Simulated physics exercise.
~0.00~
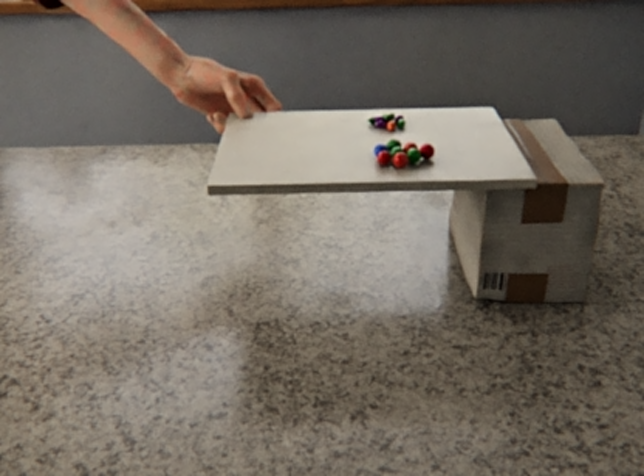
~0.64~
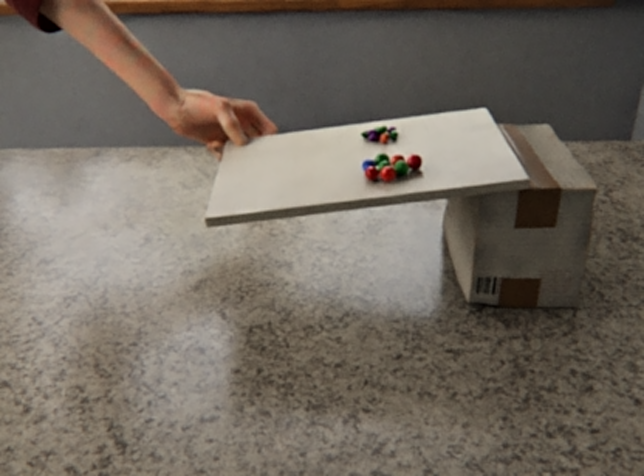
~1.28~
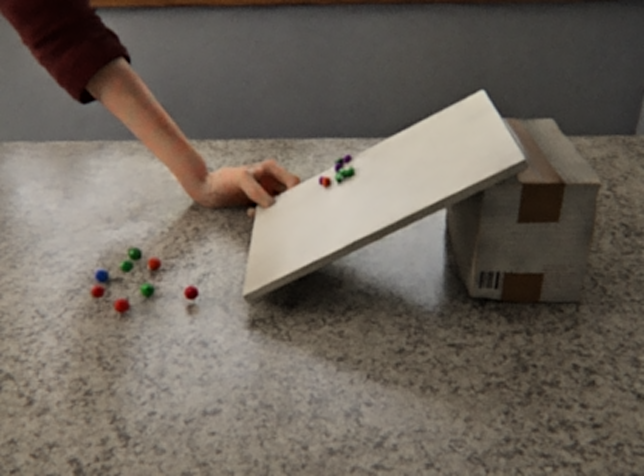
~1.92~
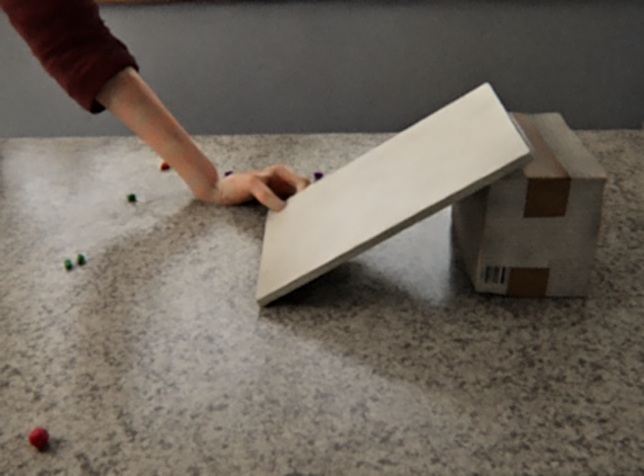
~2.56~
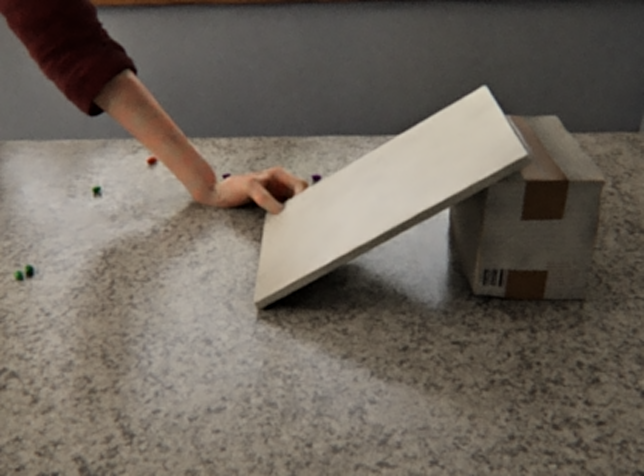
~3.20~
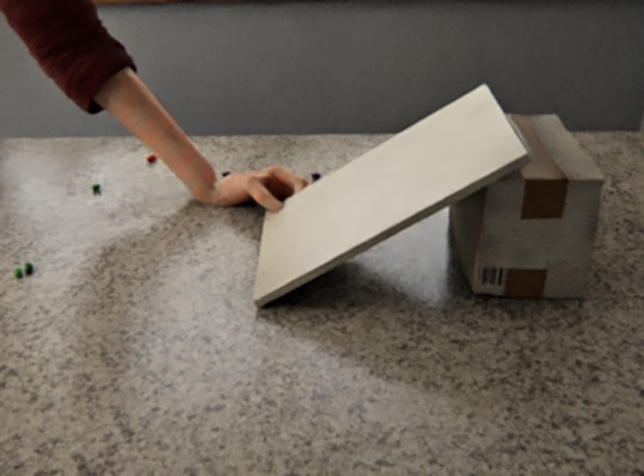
A hand lowers one end of a white board and small colored balls roll off leftward.
